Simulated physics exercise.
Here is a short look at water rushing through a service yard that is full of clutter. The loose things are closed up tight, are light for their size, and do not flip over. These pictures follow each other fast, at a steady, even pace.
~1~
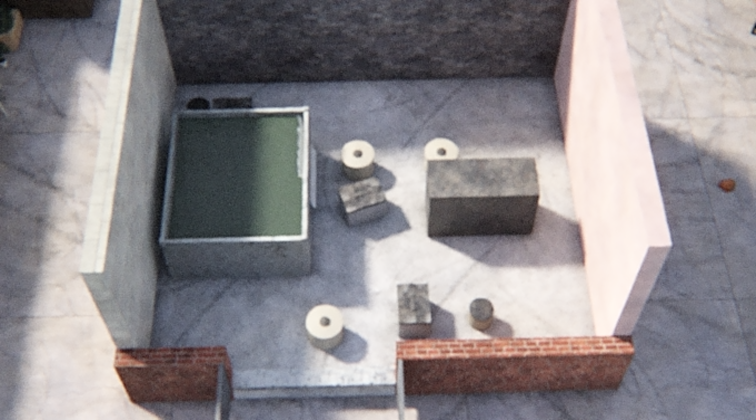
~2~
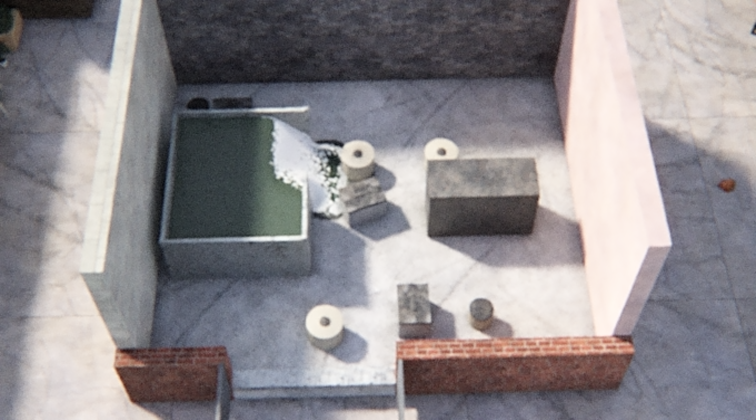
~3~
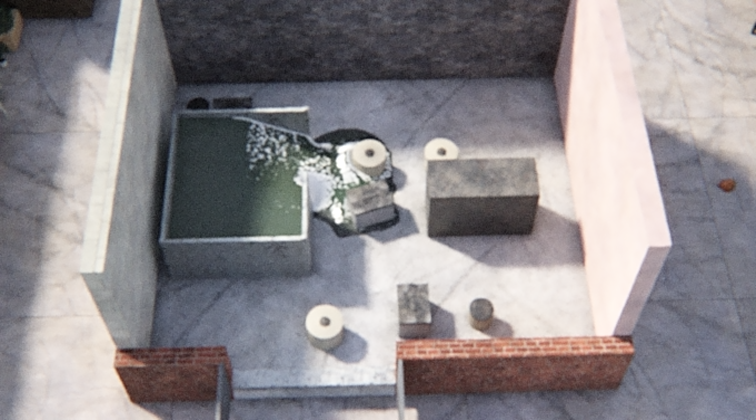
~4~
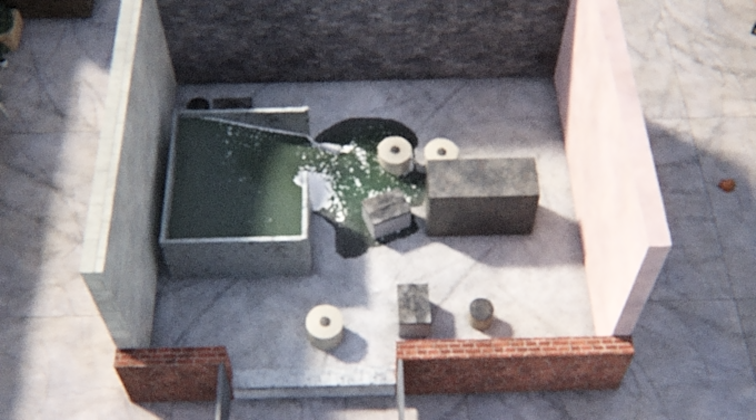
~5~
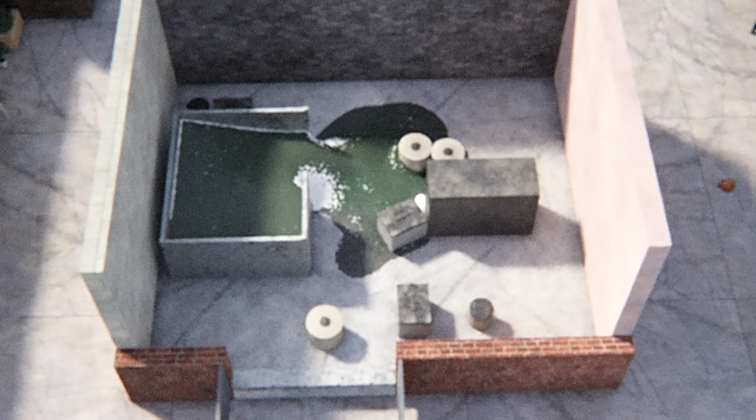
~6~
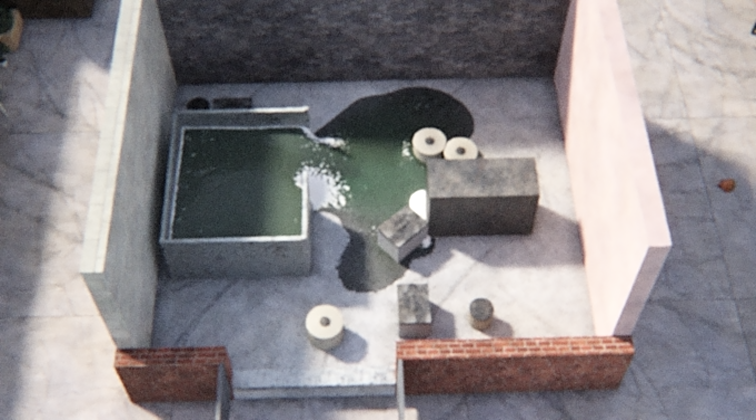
A walled yard with a pale stone floor is seen from a high, steady viewpoint, with a pink wall on the right and low red brick in front. A large grey tank of dark green water fills the left, with cream round tubs and grey blocks scattered beside a long dark block. Foaming water bursts through the tank's right side and spreads, pushing a tub and a grey chest rightward before another tub shifts slightly.
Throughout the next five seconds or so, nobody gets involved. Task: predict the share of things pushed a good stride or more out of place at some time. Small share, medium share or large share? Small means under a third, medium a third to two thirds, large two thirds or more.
A medium share.
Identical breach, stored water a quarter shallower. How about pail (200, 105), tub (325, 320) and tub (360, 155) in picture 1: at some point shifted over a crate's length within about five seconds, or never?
Object 1: Stayed below the mark. Object 2: Stayed below the mark. Object 3: Passed the mark.
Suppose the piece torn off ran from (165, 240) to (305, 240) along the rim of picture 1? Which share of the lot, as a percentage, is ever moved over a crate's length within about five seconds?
About 50 per cent.
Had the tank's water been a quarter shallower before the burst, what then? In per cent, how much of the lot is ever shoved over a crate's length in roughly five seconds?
Around 60 in a hundred.
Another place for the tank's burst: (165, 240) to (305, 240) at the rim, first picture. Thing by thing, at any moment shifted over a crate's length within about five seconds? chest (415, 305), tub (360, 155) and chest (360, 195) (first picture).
In turn: Moved that far, stayed within it, stayed within it.
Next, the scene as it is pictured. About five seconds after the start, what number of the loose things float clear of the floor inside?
So that is 5.
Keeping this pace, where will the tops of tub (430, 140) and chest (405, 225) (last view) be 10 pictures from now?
(523, 79) and (366, 311), about.
A moment on, 3 of 8 are well off their spots; 0 afloat.
Next, 3 of 8 are well off their spots; 4 afloat.
Later, 3 of 8 are well off their spots; 5 afloat.
In the end, 4 of 8 are well off their spots, and 4 have been at some point; 5 afloat.
